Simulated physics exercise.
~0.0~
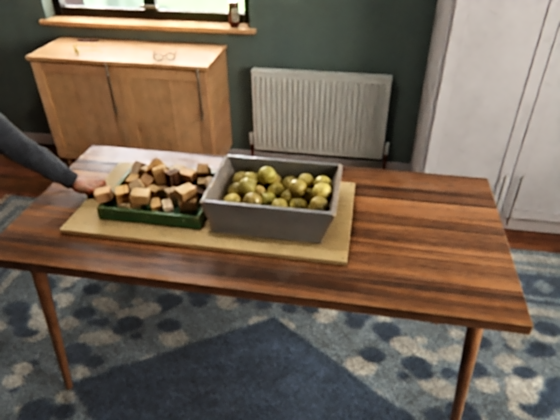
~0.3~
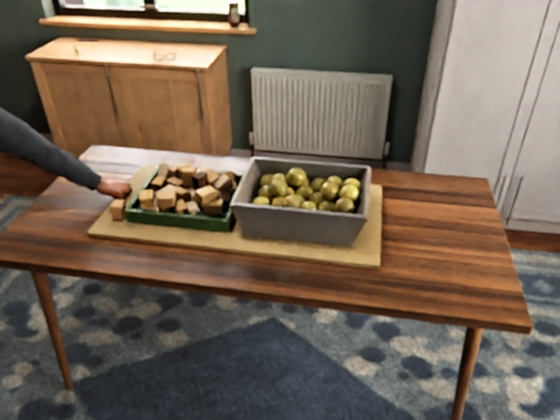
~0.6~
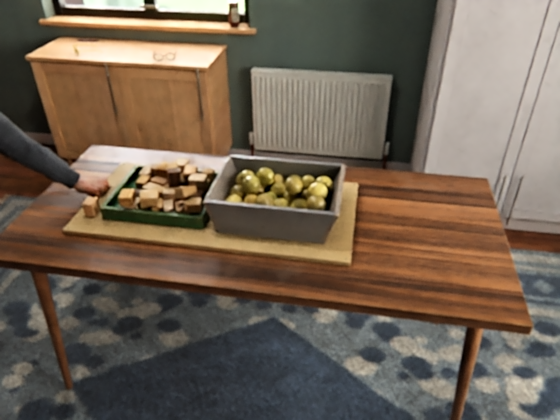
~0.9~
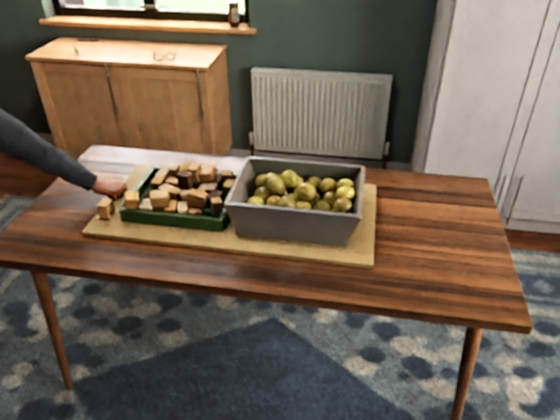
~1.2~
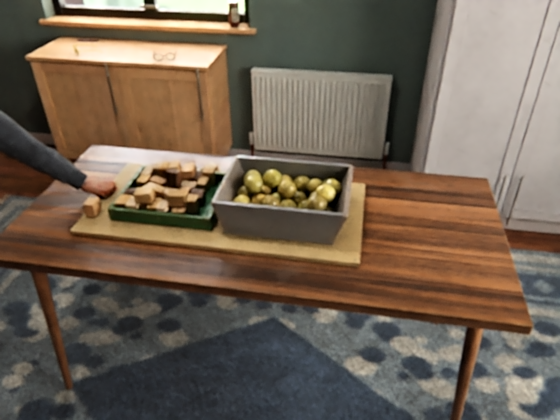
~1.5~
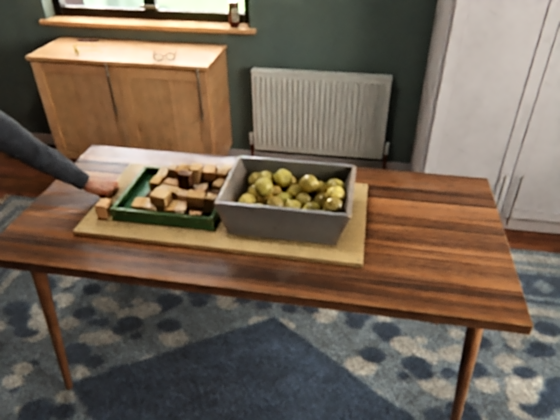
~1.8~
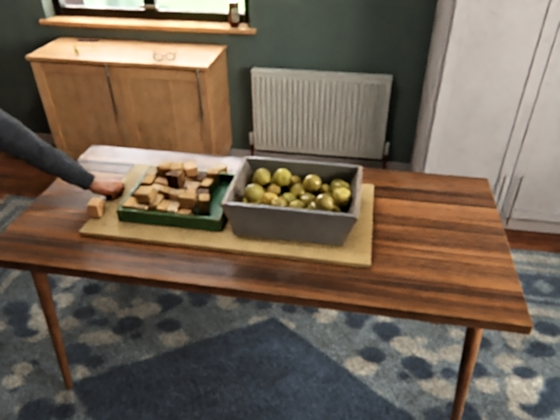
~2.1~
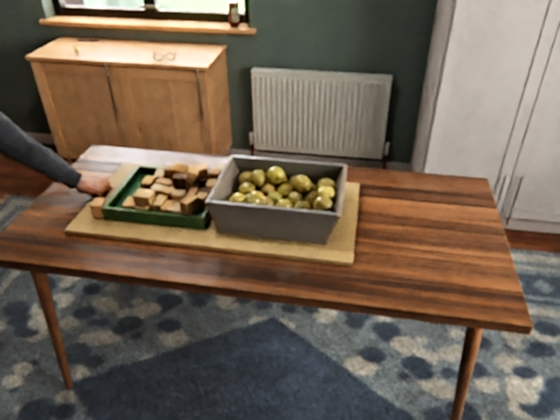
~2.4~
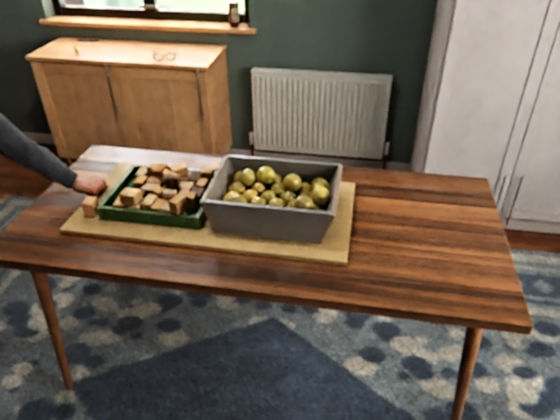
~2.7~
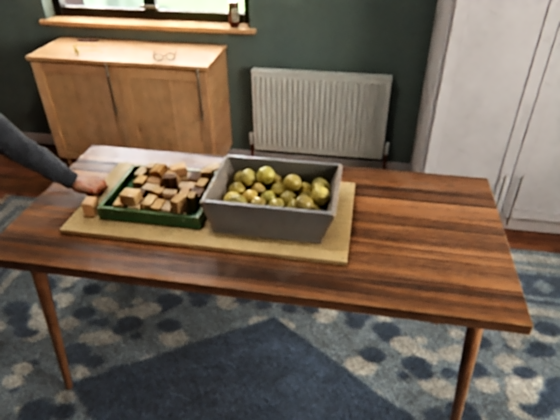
Hand sliding a board with baskets of wooden blocks and yellow-green apples right and left, one block ending outside the green basket.
